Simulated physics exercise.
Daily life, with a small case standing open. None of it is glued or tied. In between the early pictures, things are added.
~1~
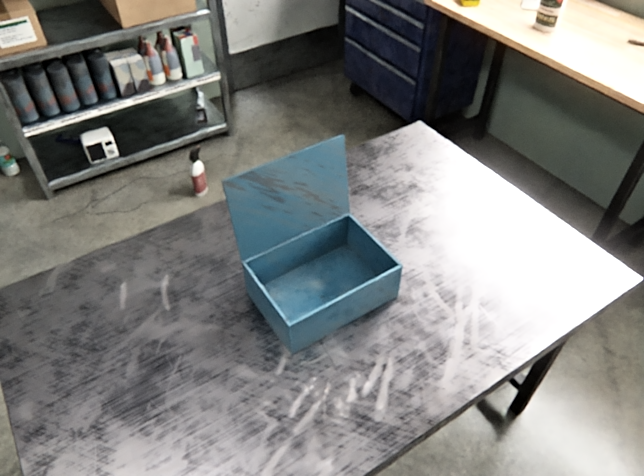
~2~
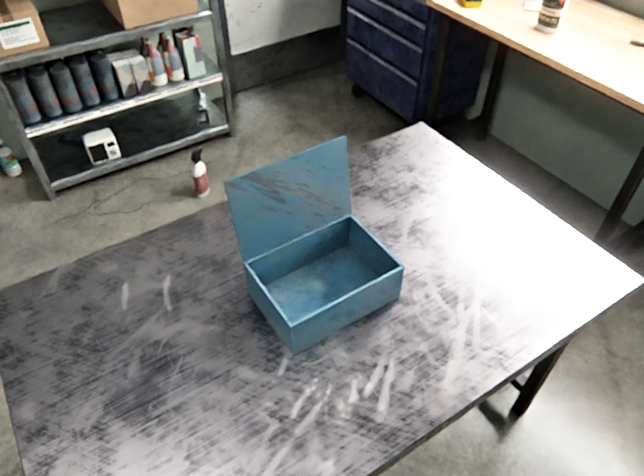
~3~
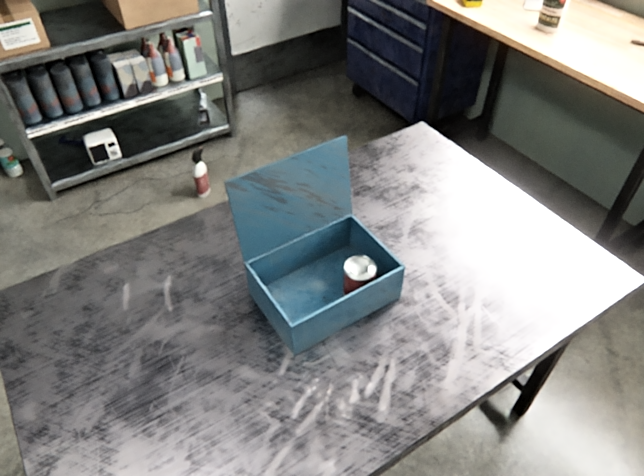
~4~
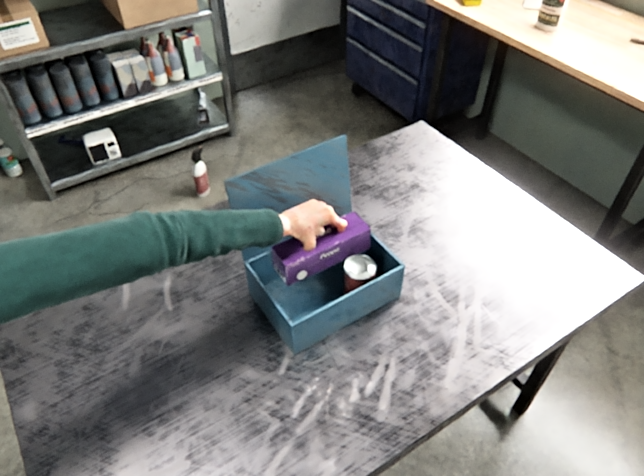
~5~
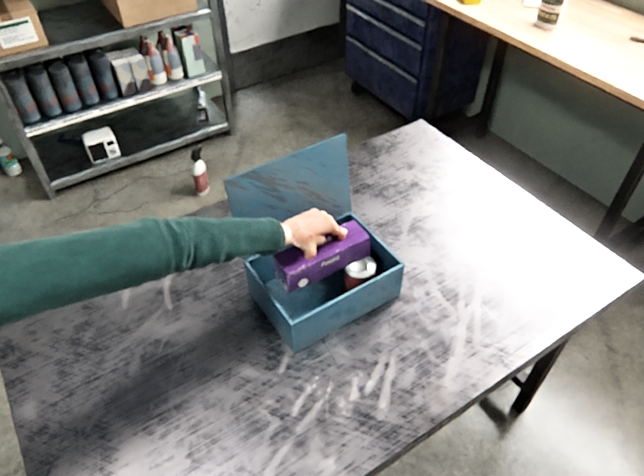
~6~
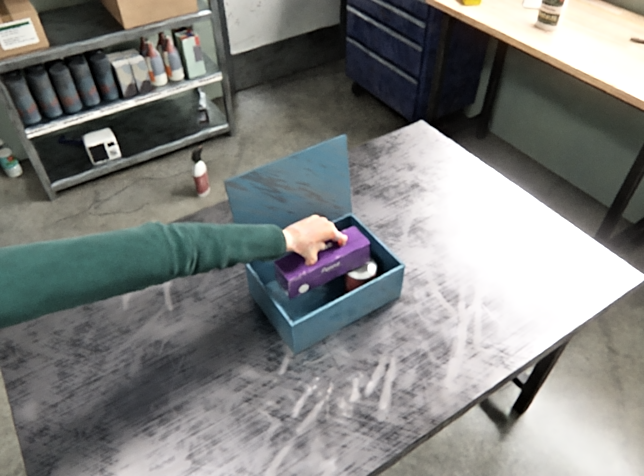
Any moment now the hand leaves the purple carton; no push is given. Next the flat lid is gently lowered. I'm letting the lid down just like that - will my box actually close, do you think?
Yes, my guess is the lid comes all the way down.
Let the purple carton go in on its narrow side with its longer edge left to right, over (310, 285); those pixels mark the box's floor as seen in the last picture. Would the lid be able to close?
In that case, no gap is left.
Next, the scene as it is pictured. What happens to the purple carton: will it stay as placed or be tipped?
Simply put, the purple carton gets tilted.
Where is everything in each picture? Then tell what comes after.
In the first frame, the last thing is not in view yet.
In the second frame, the last thing is not in view yet.
In the third frame, the last thing is not in view yet; red tin (359, 280).
In the fourth frame, still above its spot; purple carton (322, 248); red tin (359, 279).
In the fifth frame, still above its spot; purple carton (323, 256); red tin (359, 278).
In the sixth frame, in place under the hand; purple carton (323, 262).
Then, 0.50 s after the last picture, purple carton on its side near (316, 270).
Then, 1.40 s after the last picture, lid 74° above the rim; purple carton on its side near (316, 269).
Then, 1.70 s after the last picture, lid 47° above the rim; purple carton on its side near (316, 269).
Then, 2.00 s after the last picture, lid 8° above the rim; purple carton on its side near (316, 269).
At rest, lid shut; tipped over in the box, purple carton; red tin in place. Seen from the same camera at the end, purple carton near (316, 269).
